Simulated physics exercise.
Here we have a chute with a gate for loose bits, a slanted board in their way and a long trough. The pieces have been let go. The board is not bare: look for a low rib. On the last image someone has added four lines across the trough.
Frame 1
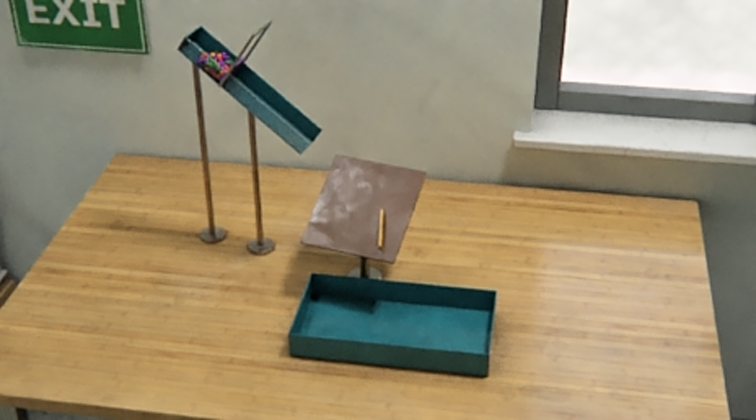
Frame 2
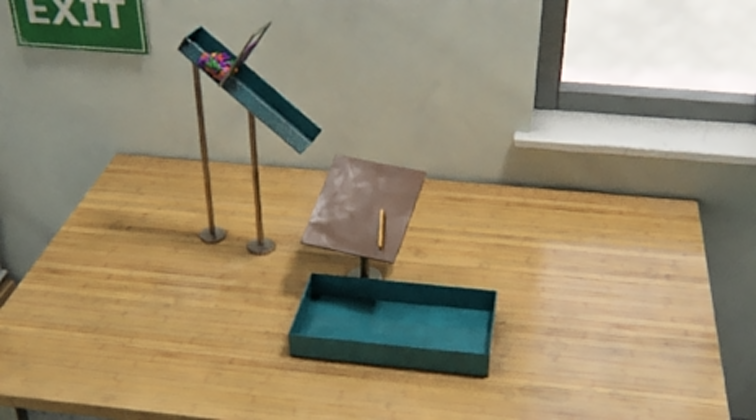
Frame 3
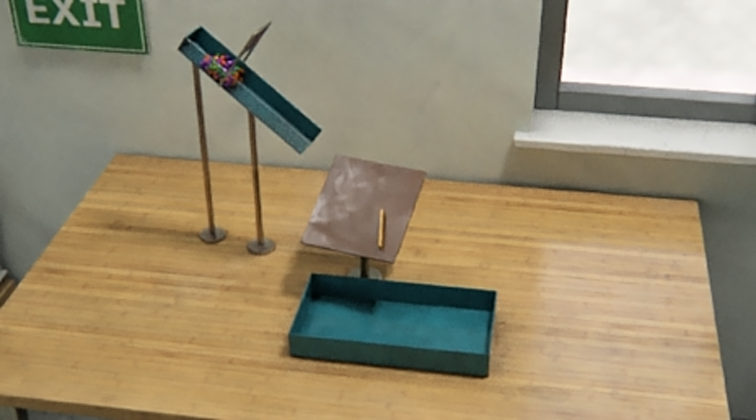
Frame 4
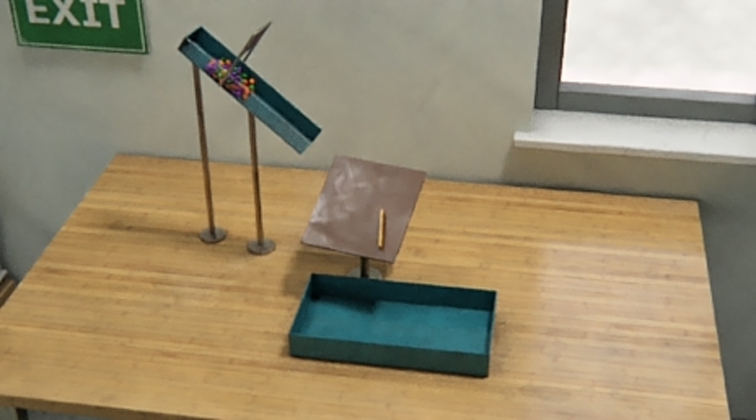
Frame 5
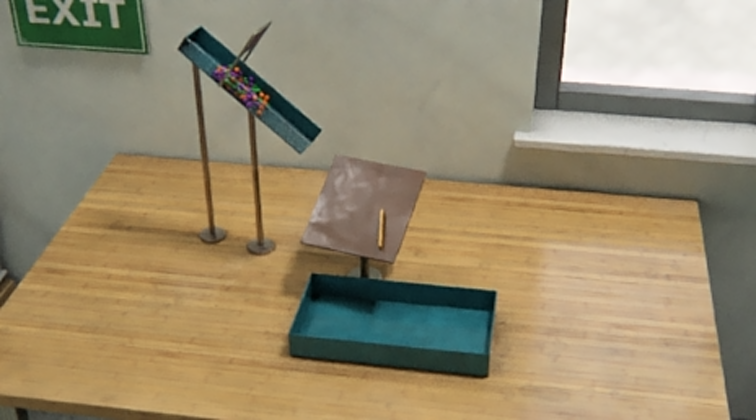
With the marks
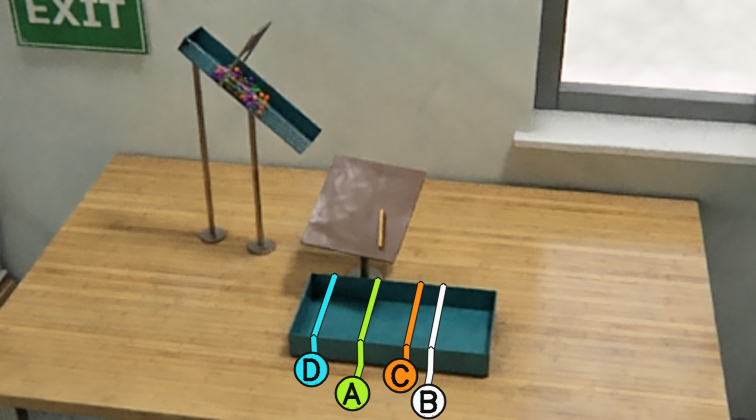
A wooden table holds a teal trough as colorful beads slide partway down a raised chute.
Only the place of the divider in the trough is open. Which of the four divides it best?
Go for A.
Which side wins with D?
The right side.
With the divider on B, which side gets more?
The left side.
On the marked copy, line A crosses the front rim at (360, 341); line B crosses the front rim at (431, 348); line C crosses the front rim at (406, 346); line D crosses the front rim at (313, 336).
Choosing A, of what is caught, about two thirds on the left of the divider, about a third on the right.
Choosing B, of what is caught, nearly all on the left of the divider, a small part on the right.
Choosing C, of what is caught, most on the left of the divider, a small part on the right.
Choosing D, of what is caught, a stray few on the left of the divider, nearly all on the right.
